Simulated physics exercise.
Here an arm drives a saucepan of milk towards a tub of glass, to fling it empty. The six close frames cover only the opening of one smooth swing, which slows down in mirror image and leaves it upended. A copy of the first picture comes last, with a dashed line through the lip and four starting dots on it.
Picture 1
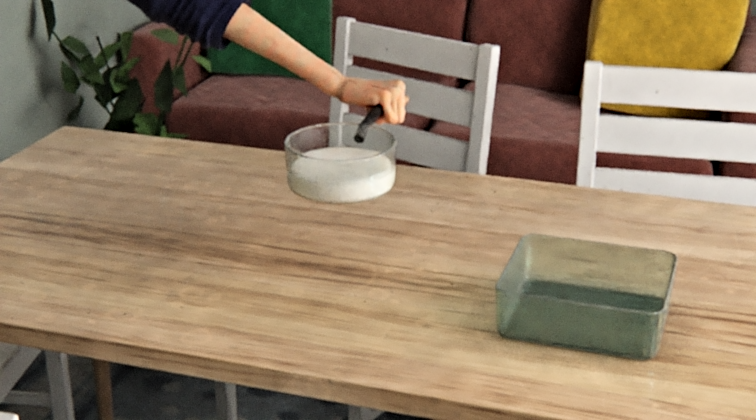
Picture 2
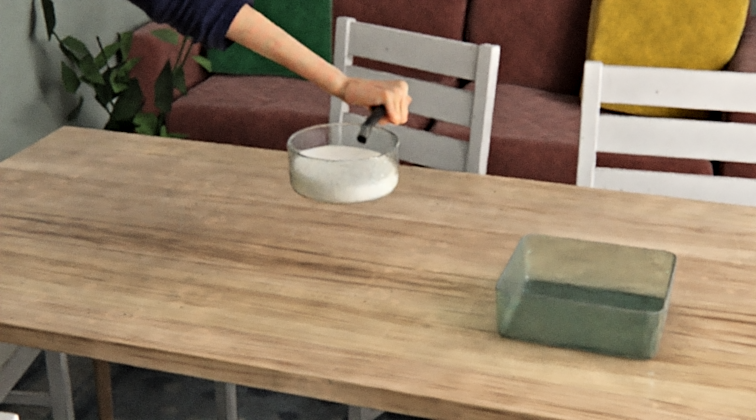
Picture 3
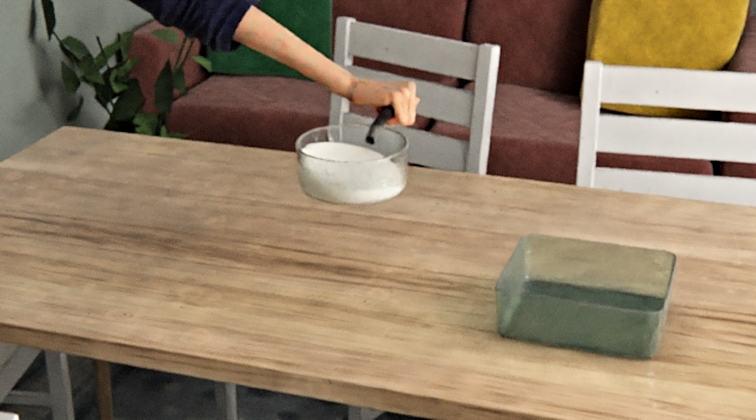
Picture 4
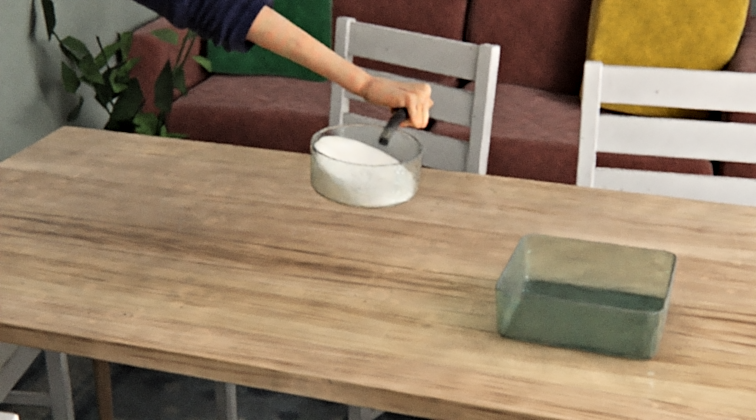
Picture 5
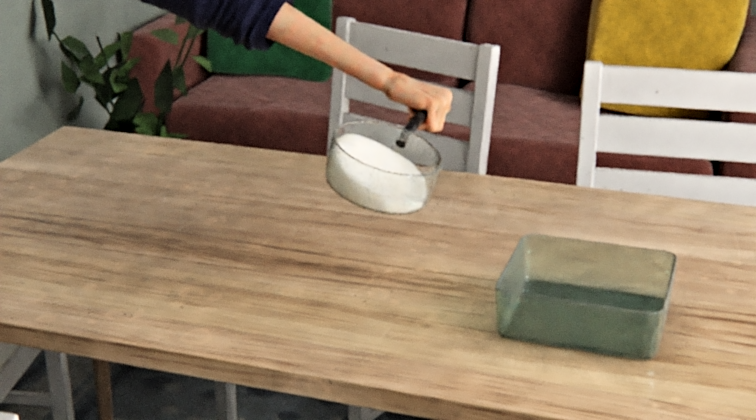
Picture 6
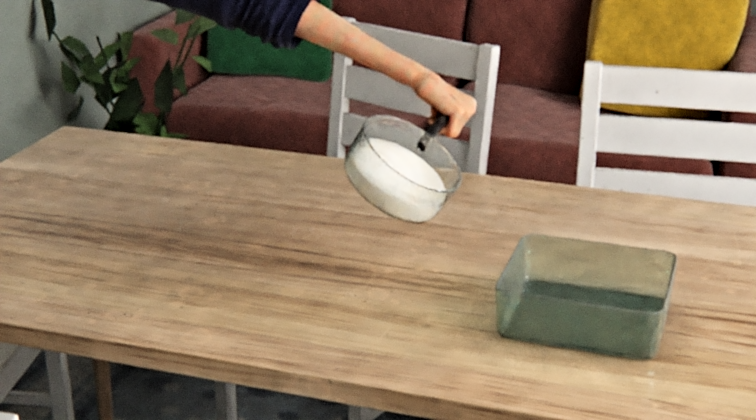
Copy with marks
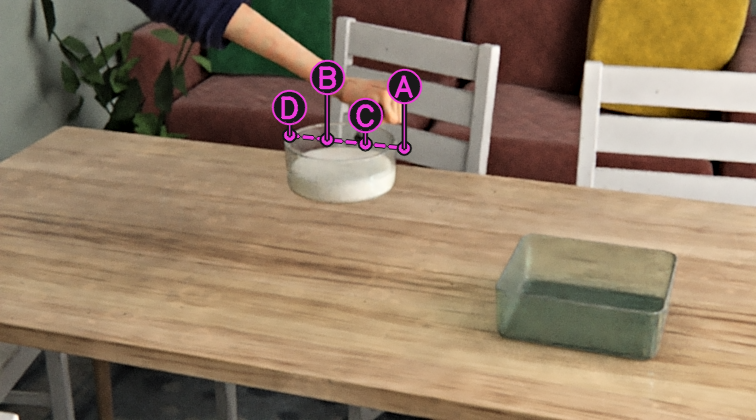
At a wooden table in front of white chairs and a dark red sofa, a hand holds a clear round pan of white liquid upright, left of an empty-looking glass tub. The arm moves the pan slowly rightward, then tilts it increasingly toward the right, the liquid still inside.
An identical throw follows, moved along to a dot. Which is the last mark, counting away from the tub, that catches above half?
Dot C.
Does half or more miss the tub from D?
Yes.
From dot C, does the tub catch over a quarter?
Yes, it does.
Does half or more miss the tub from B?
Yes, that goes wrong.
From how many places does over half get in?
Two.
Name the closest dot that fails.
B.
On the marked copy, A at (404, 148); B at (327, 139); C at (365, 143); D at (289, 135).
With A, about 70 % lands in the tub, 9 % falls short and 21 % goes beside or beyond.
With B, about 19 % lands in the tub, 74 % falls short and 7 % goes beside or beyond.
With C, about 65 % lands in the tub, 19 % falls short and 16 % goes beside or beyond.
With D, about 0 % lands in the tub, 97 % falls short and 3 % goes beside or beyond.
